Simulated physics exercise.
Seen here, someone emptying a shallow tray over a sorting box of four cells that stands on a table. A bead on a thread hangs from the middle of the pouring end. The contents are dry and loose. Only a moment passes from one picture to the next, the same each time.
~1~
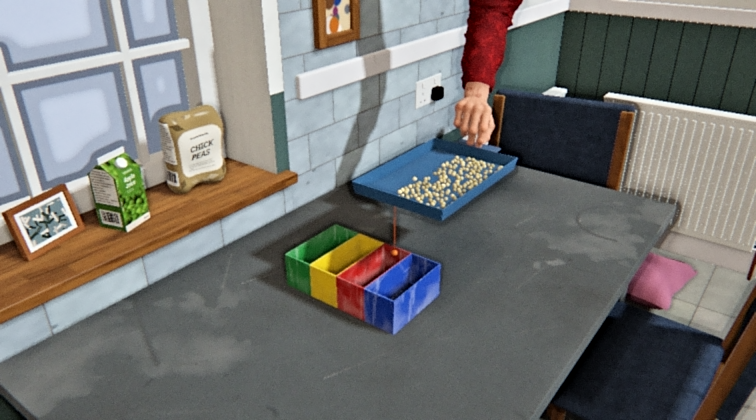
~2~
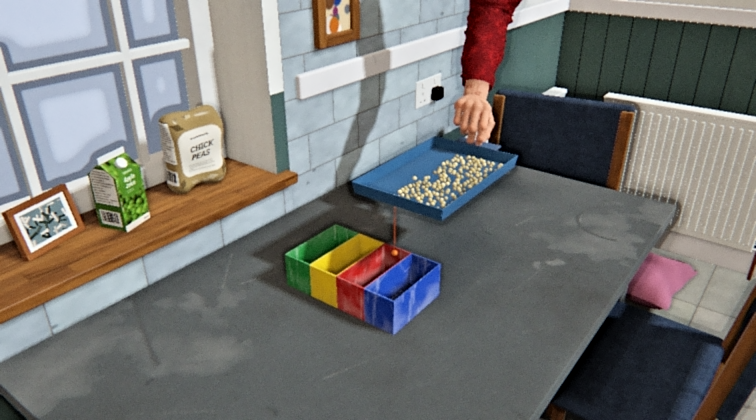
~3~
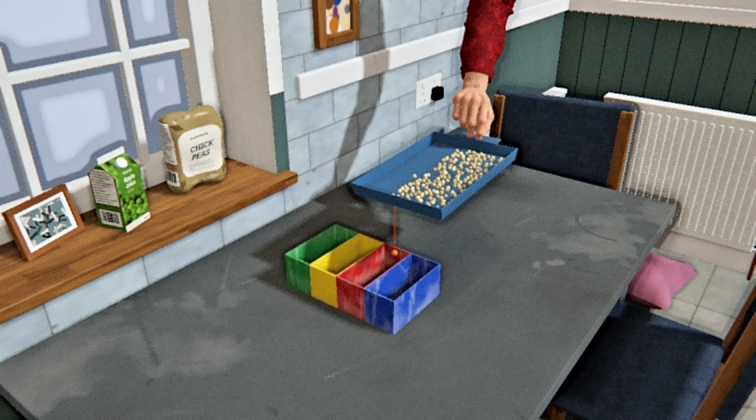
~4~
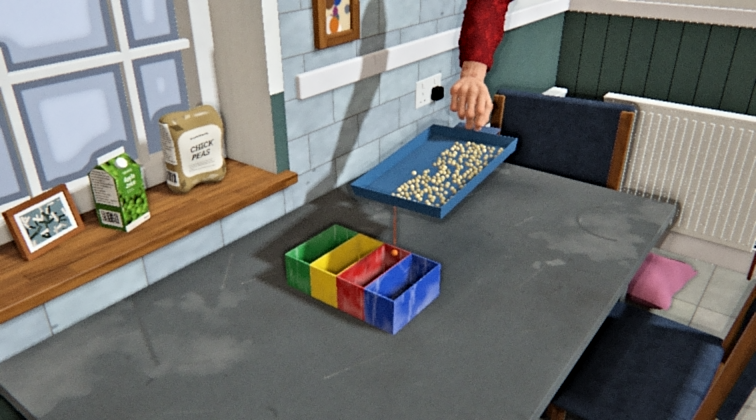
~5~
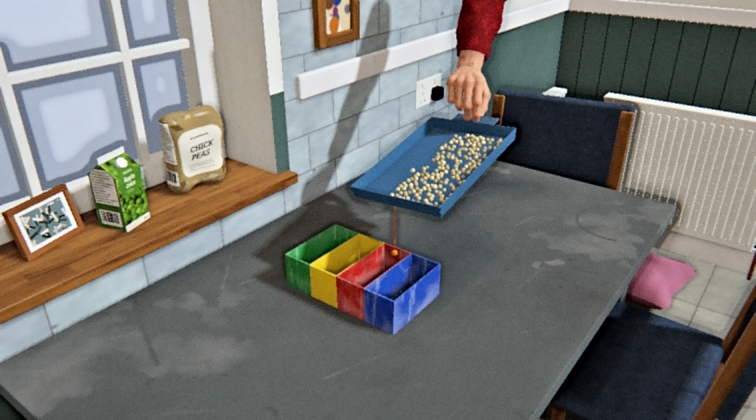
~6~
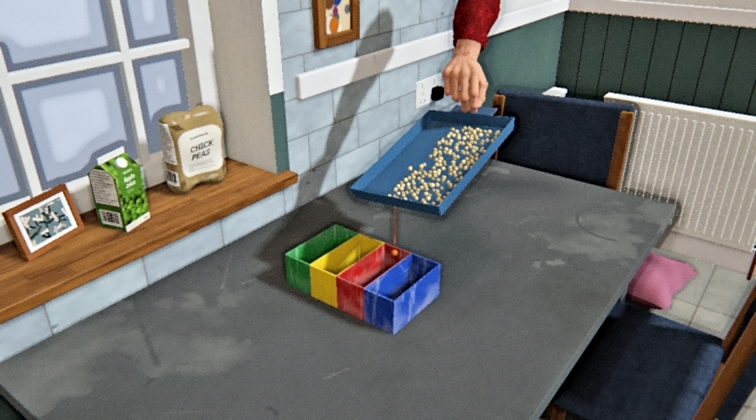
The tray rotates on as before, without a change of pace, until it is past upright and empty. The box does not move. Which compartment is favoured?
The yellow one ends fullest.
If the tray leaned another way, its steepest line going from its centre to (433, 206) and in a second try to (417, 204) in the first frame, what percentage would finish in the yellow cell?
First some 0, then 0 per cent.
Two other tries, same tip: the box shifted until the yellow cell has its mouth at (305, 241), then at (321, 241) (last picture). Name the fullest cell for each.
In turn: The blue cell; red.
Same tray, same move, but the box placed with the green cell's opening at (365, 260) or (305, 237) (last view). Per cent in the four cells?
First some 40, then 100 per cent.
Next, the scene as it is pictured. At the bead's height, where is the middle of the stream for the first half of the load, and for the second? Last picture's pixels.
At about (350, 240), then at (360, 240).
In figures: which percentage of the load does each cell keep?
In per cent, green cell 0, yellow cell 80, red cell 20 and blue cell 0.
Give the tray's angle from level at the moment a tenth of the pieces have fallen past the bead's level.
Near 65 degrees.
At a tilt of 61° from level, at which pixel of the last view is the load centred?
Close to (375, 198).
Just after the last frame, tray tipped steeply; the larger part on the tray; just a few in the yellow cell; just a few in the green cell; about a tenth falling or outside the box.
A moment on, tray tipped right over; roughly two thirds on the tray; roughly a quarter in the yellow cell; about a tenth in the green cell; just a few in the red cell; about a tenth falling or outside the box.
Further on, tray tipped past a quarter turn; the larger part in the yellow cell; roughly a quarter in the red cell; about a tenth in the green cell; just a few falling or outside the box.
When it is over, tray tipped past a quarter turn; the larger part in the yellow cell; roughly a quarter in the red cell; about a tenth in the green cell; not one in the blue cell; just a few outside the box.
